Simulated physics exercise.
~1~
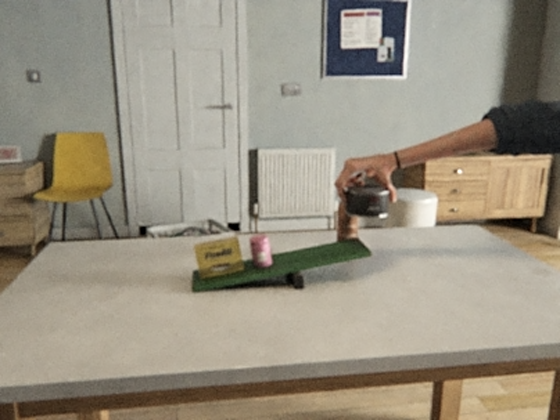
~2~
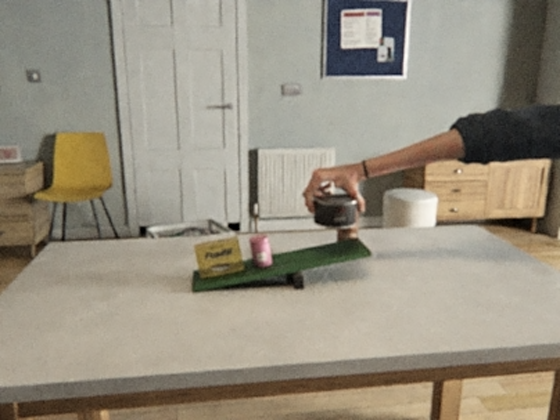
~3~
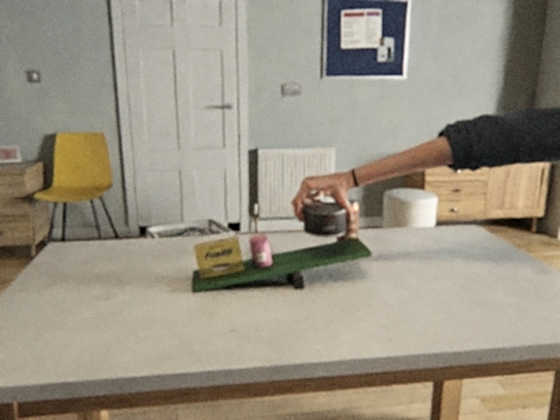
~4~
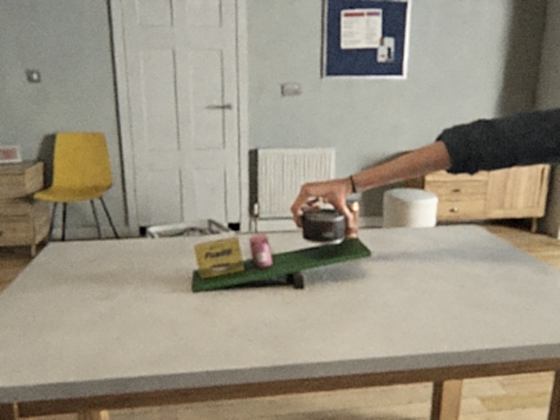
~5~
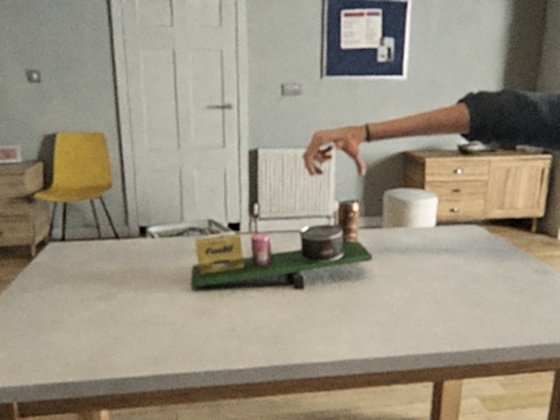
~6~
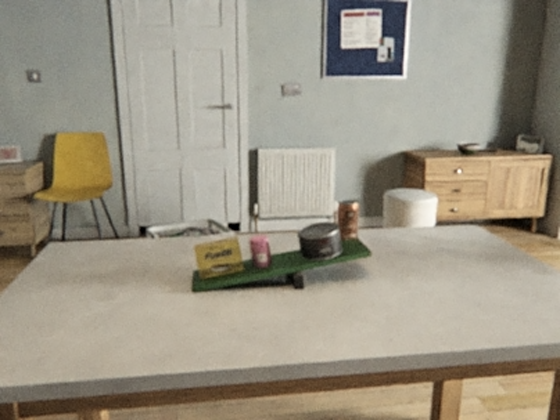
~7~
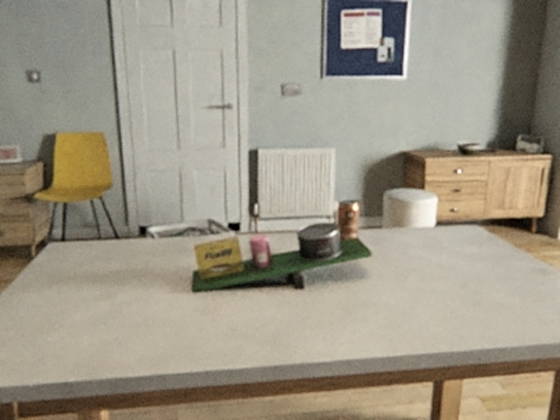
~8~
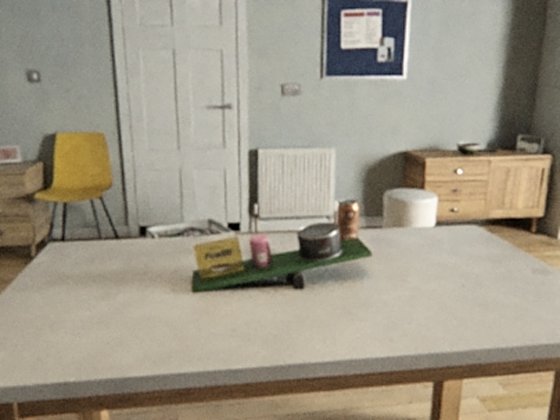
In this clip, a hand moves a black tub leftward over a tilted green plank holding a yellow packet, pink shaker and orange can, then sets it down and withdraws. The plank wobbles slightly and settles with its left end still low, everything resting on it.
